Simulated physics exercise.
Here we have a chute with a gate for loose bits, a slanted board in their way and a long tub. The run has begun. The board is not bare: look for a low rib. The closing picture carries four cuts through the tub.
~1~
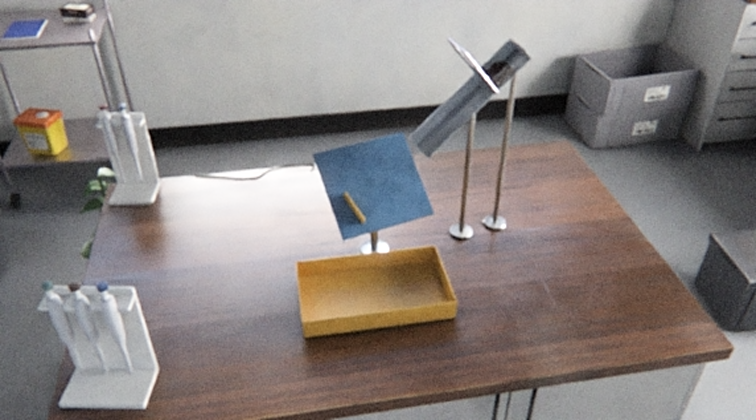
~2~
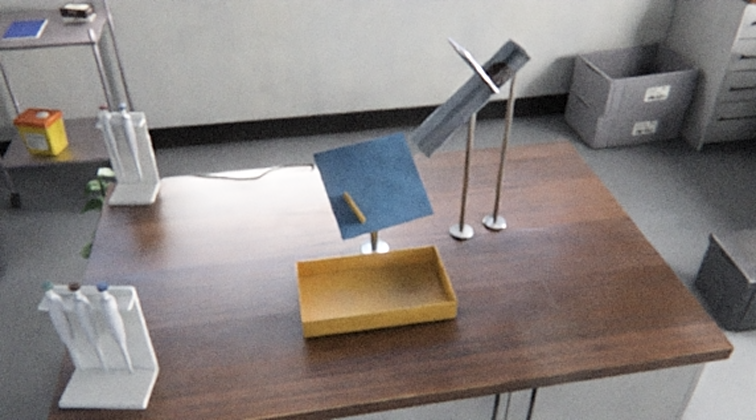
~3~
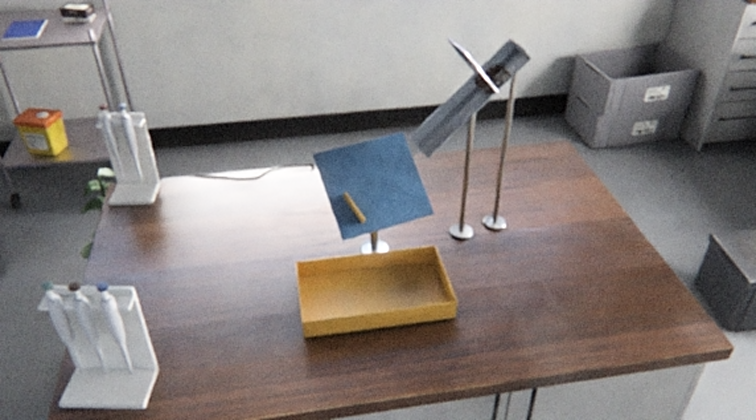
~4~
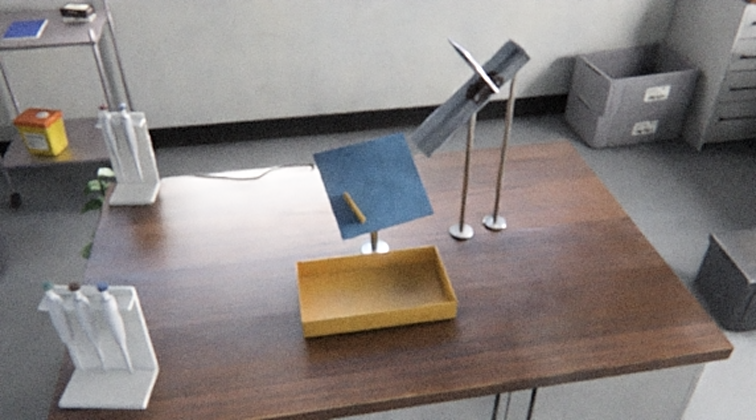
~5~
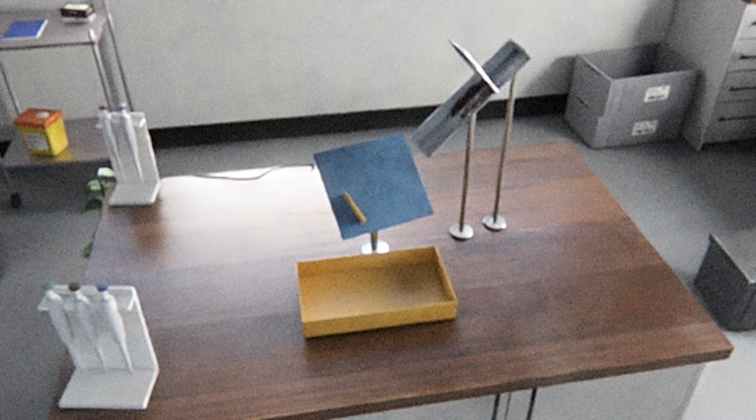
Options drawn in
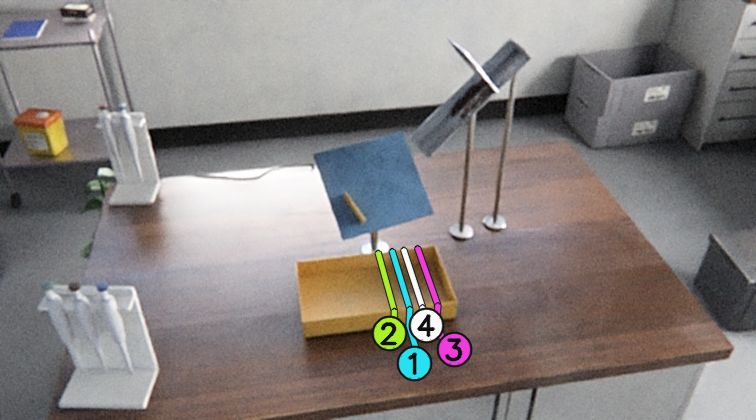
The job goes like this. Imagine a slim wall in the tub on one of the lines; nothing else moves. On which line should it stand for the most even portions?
The answer is line 2.
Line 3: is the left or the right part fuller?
The left side.
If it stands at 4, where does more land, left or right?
Left.
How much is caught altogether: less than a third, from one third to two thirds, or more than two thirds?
It is more than two thirds.
On the marked copy, line 1 crosses the front rim at (409, 308); line 2 crosses the front rim at (394, 310); line 3 crosses the front rim at (437, 304); line 4 crosses the front rim at (422, 306).
With 1, of what is caught, the larger part on the left of the divider, roughly a quarter on the right.
With 2, of what is caught, roughly half on the left of the divider, roughly half on the right.
With 3, of what is caught, almost all on the left of the divider, about a tenth on the right.
With 4, of what is caught, the larger part on the left of the divider, about a tenth on the right.
